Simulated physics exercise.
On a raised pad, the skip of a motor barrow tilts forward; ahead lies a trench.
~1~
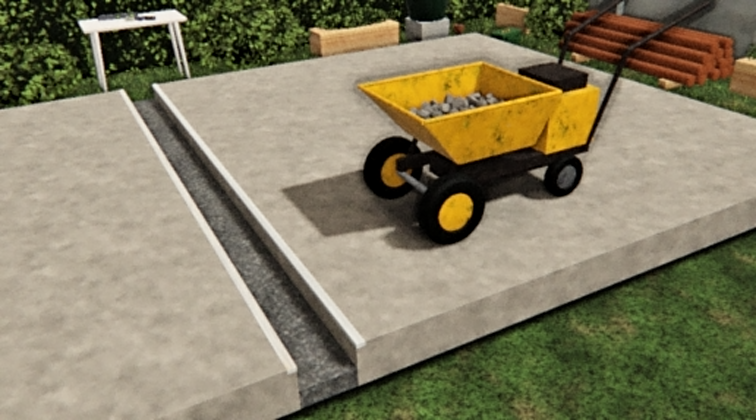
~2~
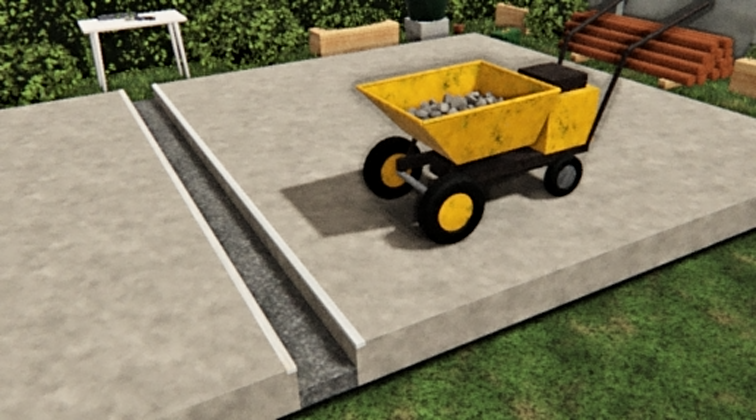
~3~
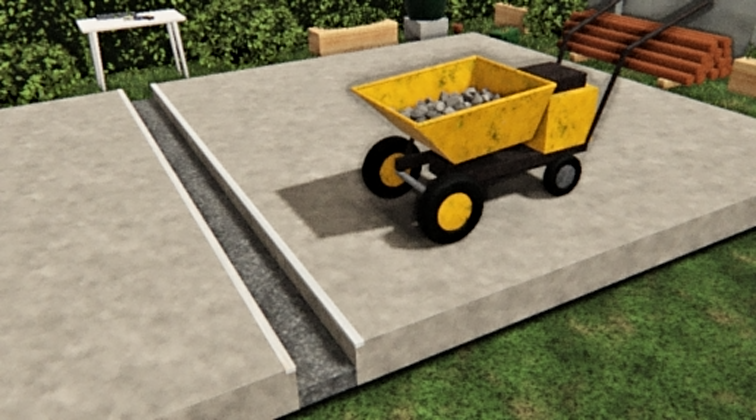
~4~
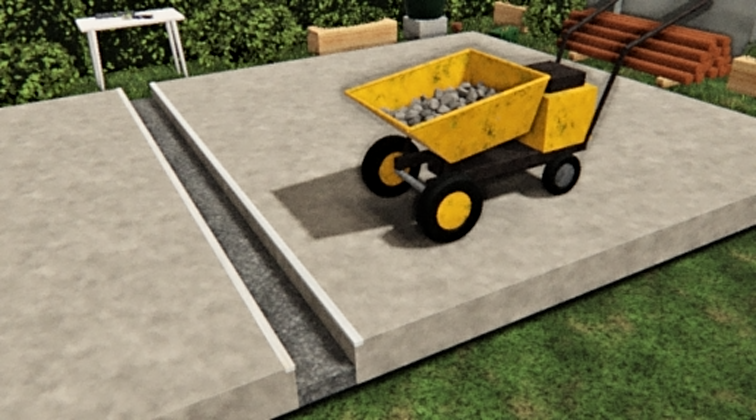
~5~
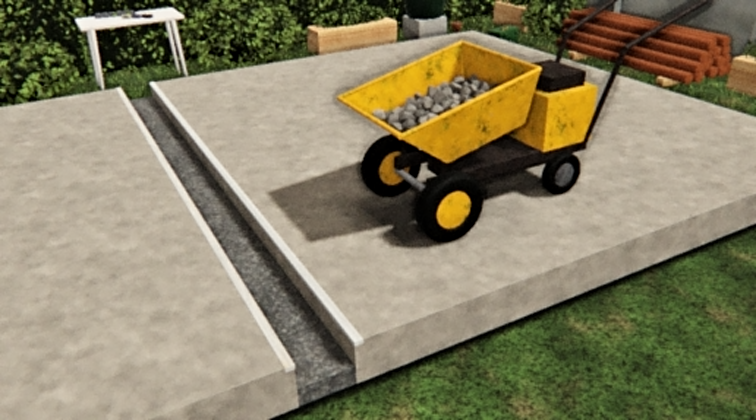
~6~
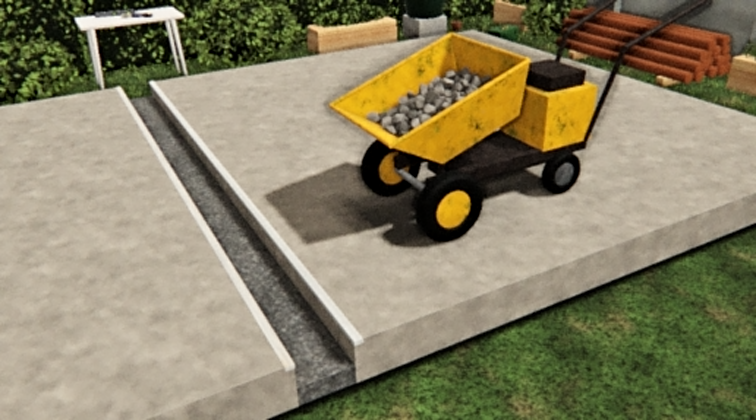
The yellow skip of a motor barrow, loaded with grey broken stones, sits level on a raised concrete pad, facing a narrow trench to its left. It tips forward slowly, its lip lowering toward the left and its back rising, while the wheels stay still and the stones remain inside.
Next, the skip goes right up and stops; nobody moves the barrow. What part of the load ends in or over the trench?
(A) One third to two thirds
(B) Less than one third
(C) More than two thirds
Answer: A.
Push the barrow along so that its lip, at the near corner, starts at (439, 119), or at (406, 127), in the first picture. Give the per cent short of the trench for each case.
Position 1 near 60 %, position 2 near 20 %.
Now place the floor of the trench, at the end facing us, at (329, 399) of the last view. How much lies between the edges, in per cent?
Something close to 50 per cent.
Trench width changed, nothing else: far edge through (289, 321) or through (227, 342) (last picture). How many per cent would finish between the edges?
Estimated share: Try 1 approx. 50 in a hundred, try 2 approx. 50 in a hundred.
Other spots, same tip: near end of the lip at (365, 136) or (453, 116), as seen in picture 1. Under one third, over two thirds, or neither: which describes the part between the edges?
Note - stop 1: More than two thirds; stop 2: Under a third.
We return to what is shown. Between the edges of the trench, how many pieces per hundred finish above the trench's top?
I'd say around 0 percent.
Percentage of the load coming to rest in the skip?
Share in the skip: Around 0 %.
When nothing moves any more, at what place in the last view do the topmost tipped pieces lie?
Settled peak, approx. (326, 240).
Soon after the last picture, skip tipped steeply; all in the skip.
A little later, skip tipped steeply; nearly all in the skip; a small part short of the trench.
Later still, skip tipped right over; a small part in the skip; about half short of the trench; about a third in or heaped over the trench.
At rest, skip tipped right over; a stray few in the skip; about half short of the trench; about half in or heaped over the trench; none beyond it.
